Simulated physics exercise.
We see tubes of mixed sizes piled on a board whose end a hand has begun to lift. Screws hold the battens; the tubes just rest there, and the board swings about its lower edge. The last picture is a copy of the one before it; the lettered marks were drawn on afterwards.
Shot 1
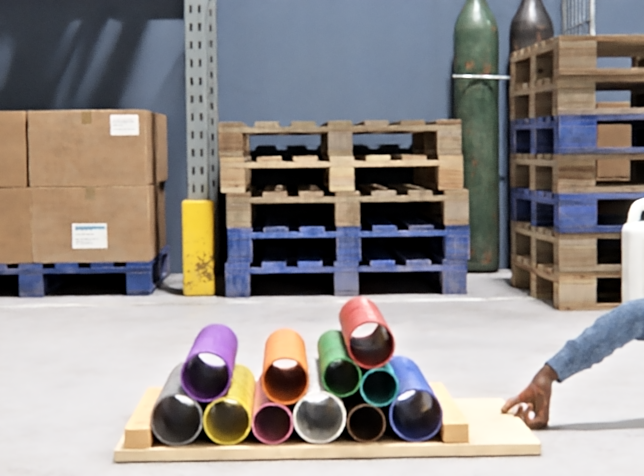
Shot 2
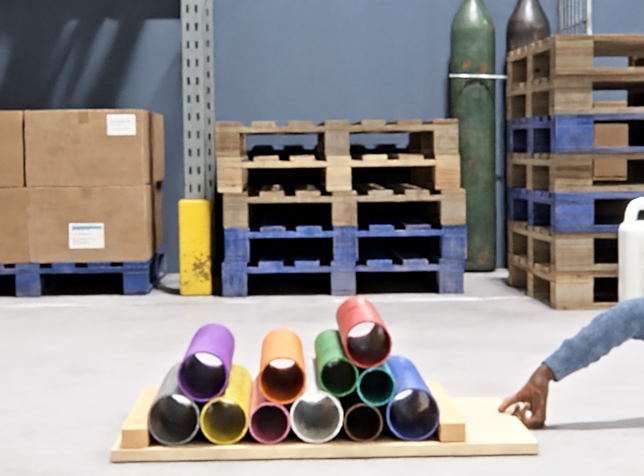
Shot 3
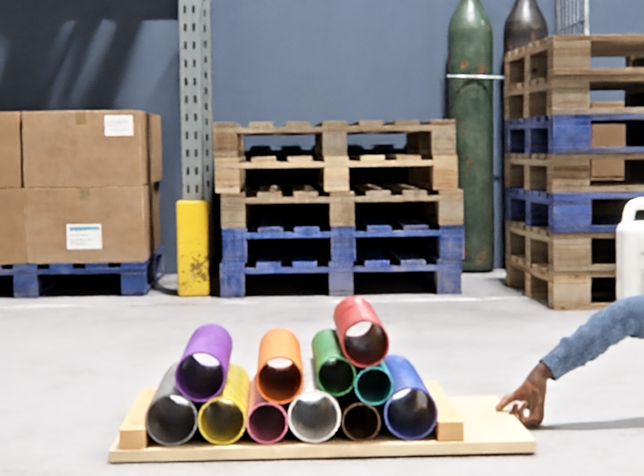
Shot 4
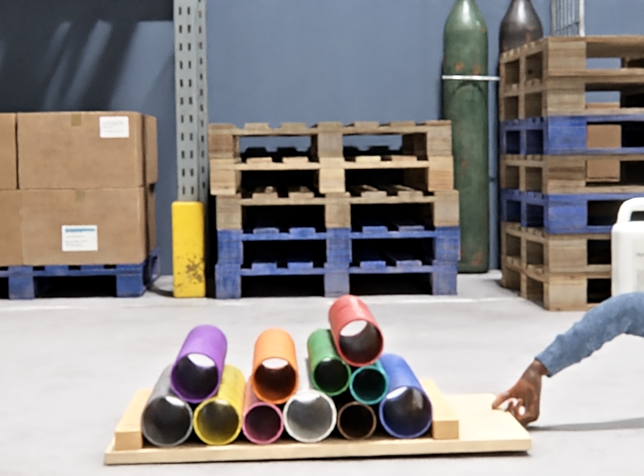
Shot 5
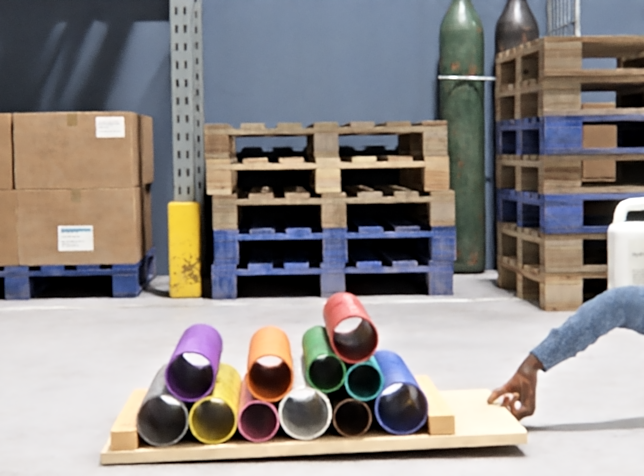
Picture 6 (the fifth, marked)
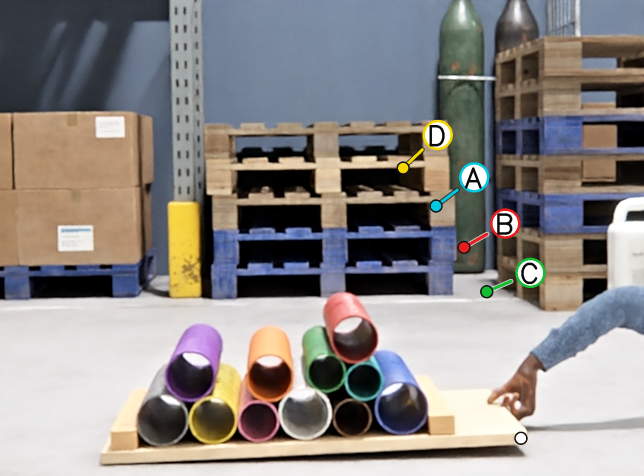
In a warehouse, a hand slightly lifts one end of a board holding colourful piled tubes.
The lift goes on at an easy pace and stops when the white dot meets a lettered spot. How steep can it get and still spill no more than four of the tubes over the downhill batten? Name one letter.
Mark D is as high as it can go.
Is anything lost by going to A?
At A: Yes.
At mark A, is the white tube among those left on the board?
Yes.
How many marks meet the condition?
Four of the four.
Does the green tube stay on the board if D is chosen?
The green tube: No.
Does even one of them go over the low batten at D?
At D: Yes.
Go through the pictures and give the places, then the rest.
The first picture shows white tube (319, 417); brown tube (366, 423); blue tube (416, 415).
The second picture shows blue tube (413, 414); orange tube (282, 380).
The third picture shows board (319, 417); brown tube (361, 422); blue tube (411, 413); yellow tube (222, 421).
The fourth picture shows board (315, 417); grey tube (167, 421); yellow tube (217, 421).
The fifth picture shows board (311, 414); grey tube (162, 420); yellow tube (213, 420).
On the marked copy, A at (436, 206); B at (464, 247); C at (487, 292); D at (403, 168); the white dot at (521, 438).
Following D. Soon after the start, board at 22°.
Later, board at 42°.
In the end, board at 43°, four over the low batten (orange, purple, green, red).
As for the rest, A four over the low batten (orange, purple, green, red); B four over the low batten (orange, purple, green, red); C none over the low batten.
